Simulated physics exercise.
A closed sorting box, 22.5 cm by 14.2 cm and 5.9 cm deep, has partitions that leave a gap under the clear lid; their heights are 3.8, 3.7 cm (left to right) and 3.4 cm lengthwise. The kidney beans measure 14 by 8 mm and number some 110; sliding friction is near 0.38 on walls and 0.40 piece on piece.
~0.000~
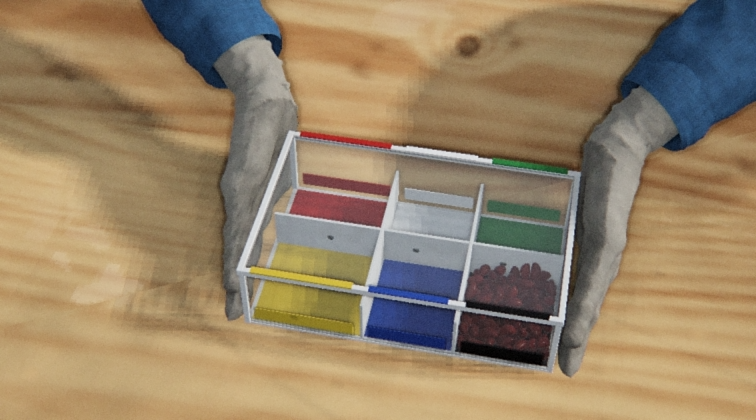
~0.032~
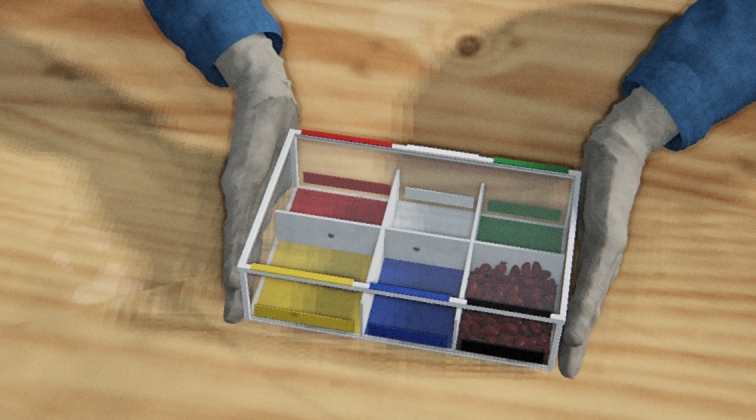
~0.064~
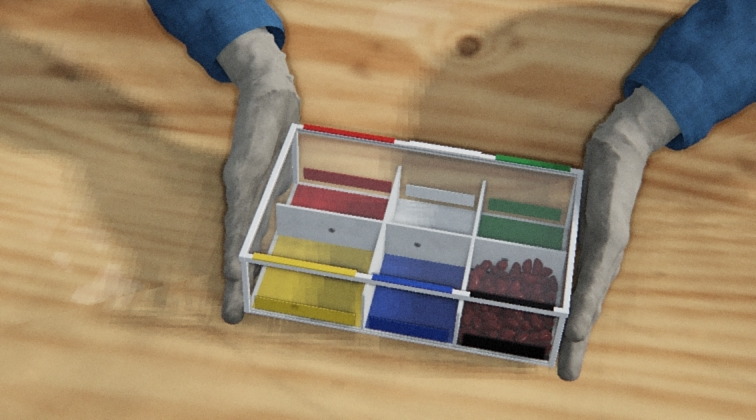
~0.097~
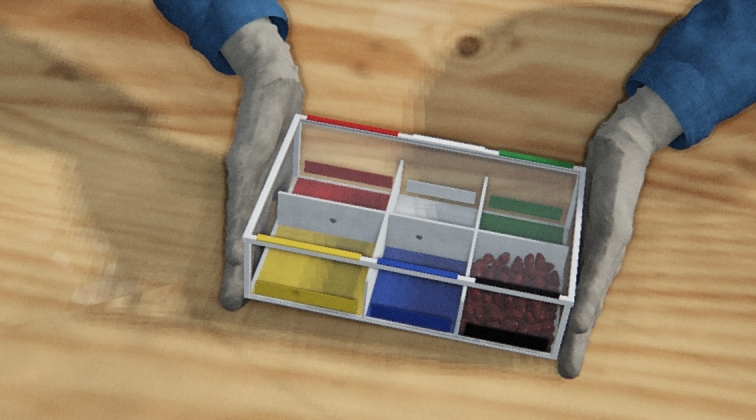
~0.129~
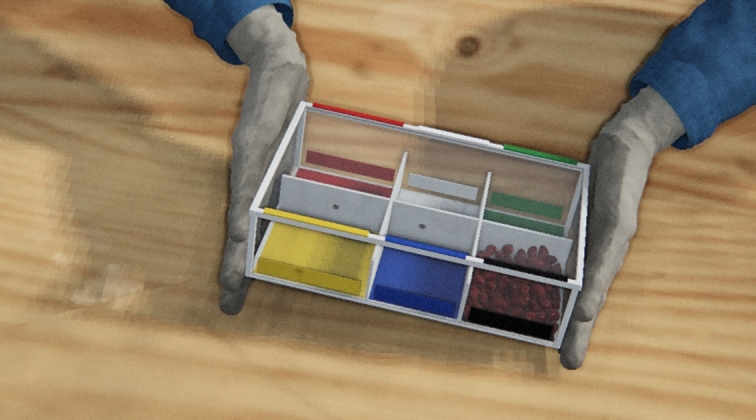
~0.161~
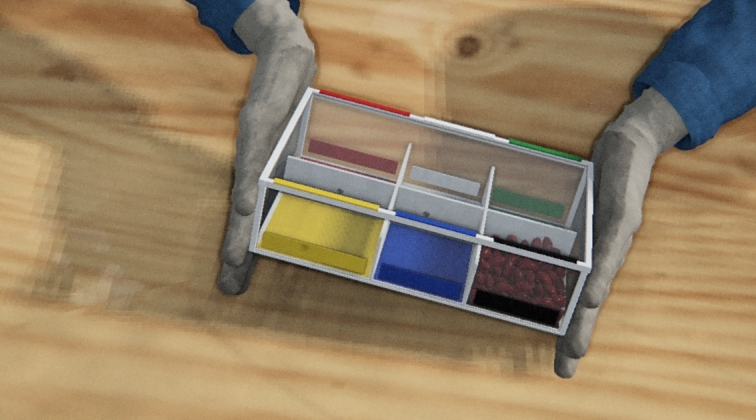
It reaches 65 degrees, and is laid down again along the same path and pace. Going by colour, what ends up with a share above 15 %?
Red compartment: Under; blue compartment: Under; green compartment: Over; yellow compartment: Under; white compartment: Under; black compartment: Over.
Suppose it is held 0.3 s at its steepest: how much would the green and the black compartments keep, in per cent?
Then: Green 20, black 80.
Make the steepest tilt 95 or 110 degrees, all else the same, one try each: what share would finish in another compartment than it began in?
Some 70 and 80 per cent.
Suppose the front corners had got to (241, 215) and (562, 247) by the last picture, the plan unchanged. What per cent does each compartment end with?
Red 0; blue 0; green 30; yellow 0; white 5; black 65.
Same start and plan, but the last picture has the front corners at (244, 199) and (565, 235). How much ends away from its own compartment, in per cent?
Then about 35 per cent.
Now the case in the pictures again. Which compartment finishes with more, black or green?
It is the black one.
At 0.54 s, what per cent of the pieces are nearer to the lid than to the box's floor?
About 20 per cent.
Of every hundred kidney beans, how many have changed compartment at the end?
About 25 per cent.
After 0.54 s, tilt 64 degrees; green 5 %, black 95 %.
After 0.79 s, tilt 25 degrees; green 25 %, black 75 %.
Then, at 1.15 s, tilt 0 degrees; green 25 %, black 75 %.
At rest (1.6 s), red 0 %, blue 0 %, green 25 %, yellow 0 %, white 0 %, black 75 %.
